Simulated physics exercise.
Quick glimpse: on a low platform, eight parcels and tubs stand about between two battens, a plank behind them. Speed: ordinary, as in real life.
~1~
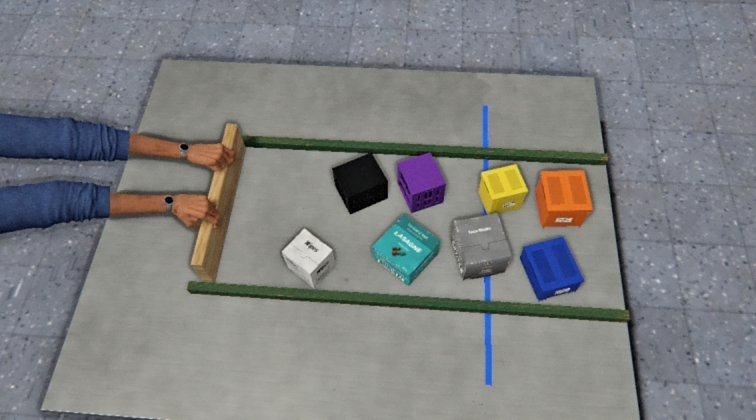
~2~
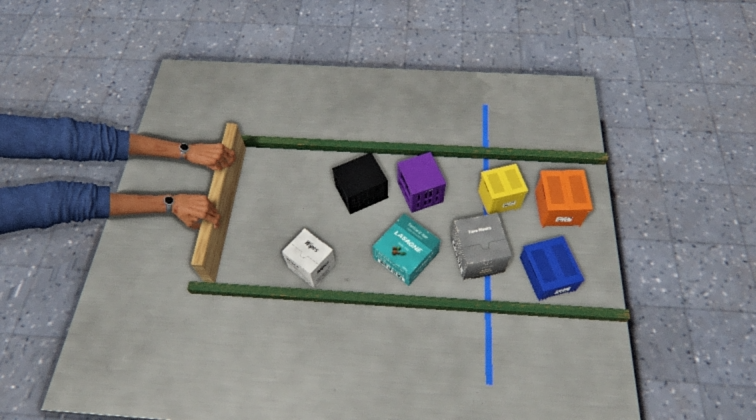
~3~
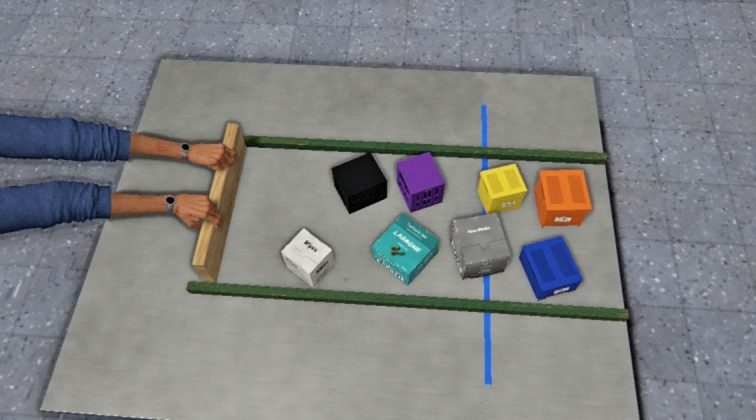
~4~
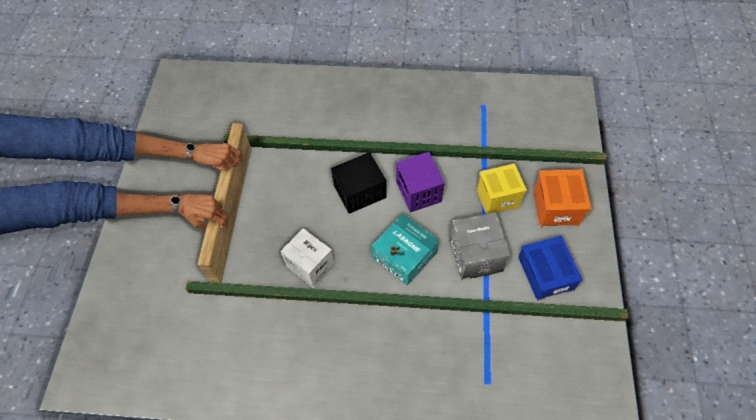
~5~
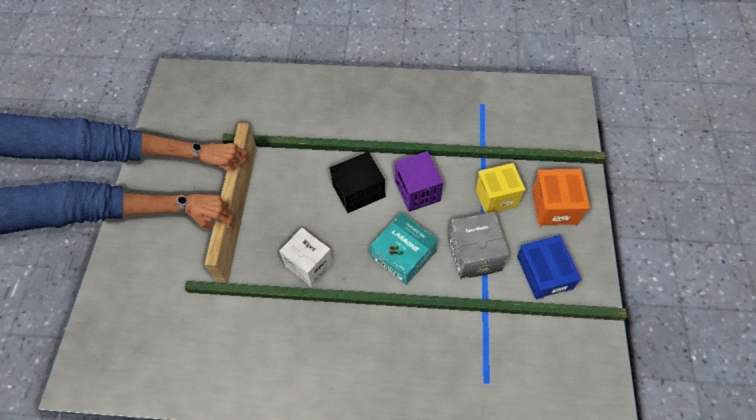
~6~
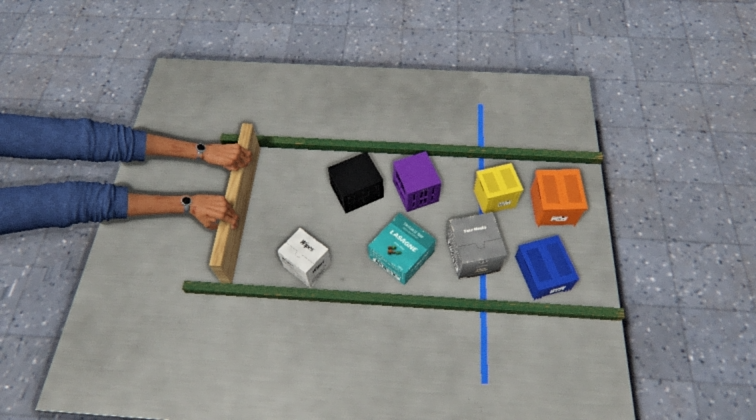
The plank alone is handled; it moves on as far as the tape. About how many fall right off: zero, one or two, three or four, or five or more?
Watching this, the number dropping off is one to two.
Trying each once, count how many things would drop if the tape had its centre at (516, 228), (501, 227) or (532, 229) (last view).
In order, 3, 1 and 3.
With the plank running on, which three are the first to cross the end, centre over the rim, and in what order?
You'd see the orange tote first, then the blue tote, then the yellow tote.
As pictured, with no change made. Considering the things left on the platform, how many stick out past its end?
The figure is 1.
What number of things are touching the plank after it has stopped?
Result: 3 in all.
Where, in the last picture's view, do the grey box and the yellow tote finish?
Listed in order, first is (555, 242) and the other is (582, 197).
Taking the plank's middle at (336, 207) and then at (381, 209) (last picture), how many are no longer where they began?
So 2, and at the other place 5.
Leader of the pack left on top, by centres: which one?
It is the blue tote.
Early on, none off yet; orange tote at rest near (557, 199); blue tote at rest near (546, 268); yellow tote at rest near (497, 190).
A while later, none off yet; orange tote at rest near (557, 199); blue tote at rest near (546, 268); yellow tote travelled a little near (504, 191).
Finally, the number that fall off is one or two; lost, orange tote.
